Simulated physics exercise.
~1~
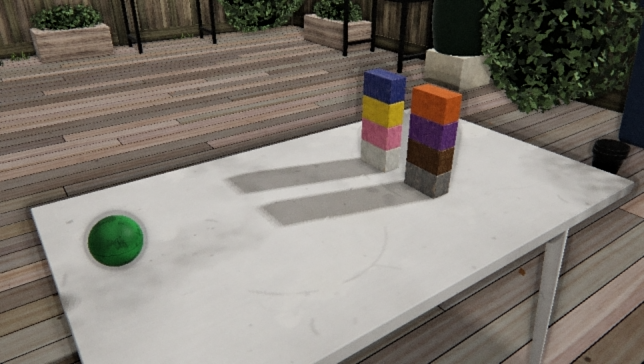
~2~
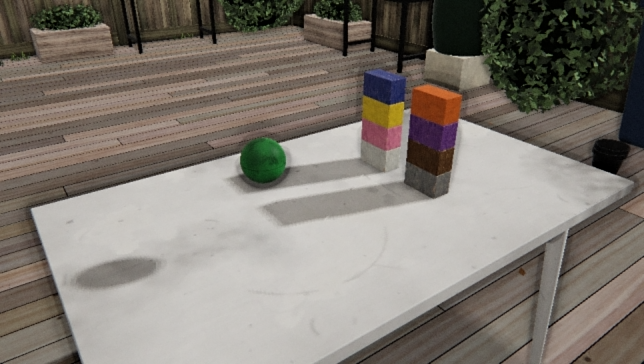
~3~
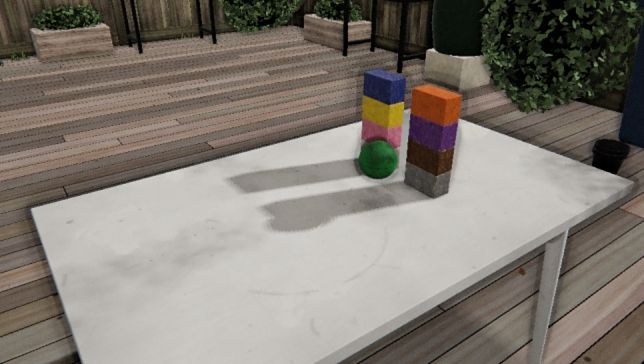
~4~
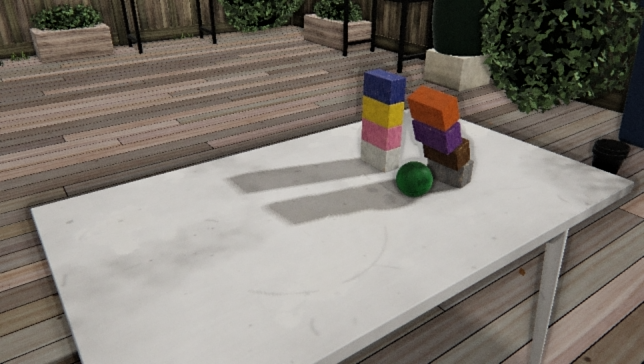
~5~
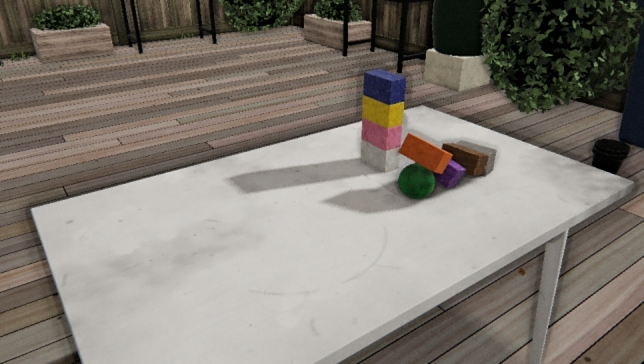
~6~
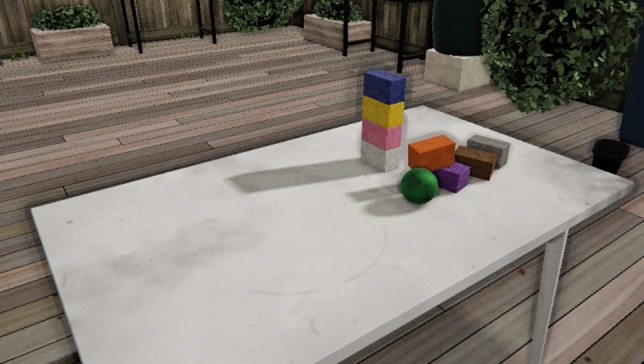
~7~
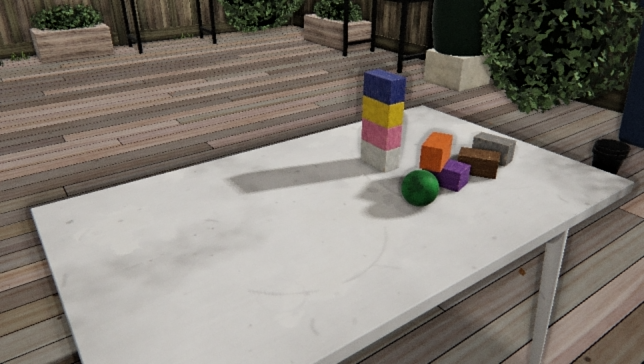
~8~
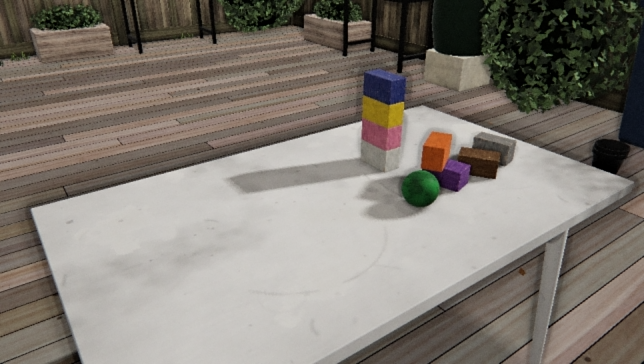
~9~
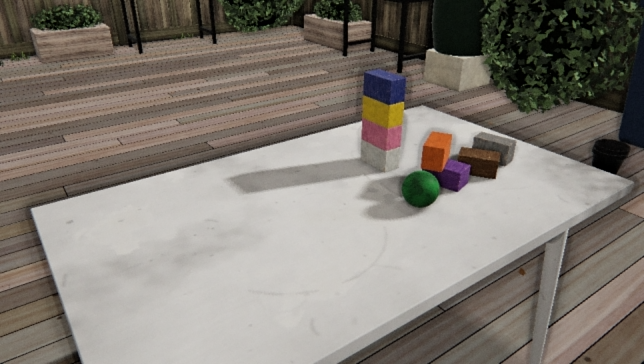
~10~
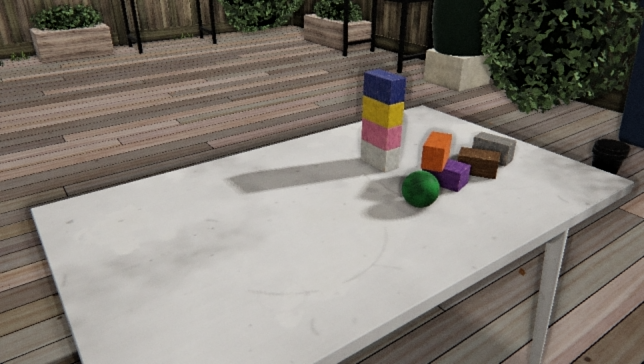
Green ball flying in from the left, toppling the orange-topped stack on a patio table, while the blue-topped stack beside it stays standing.
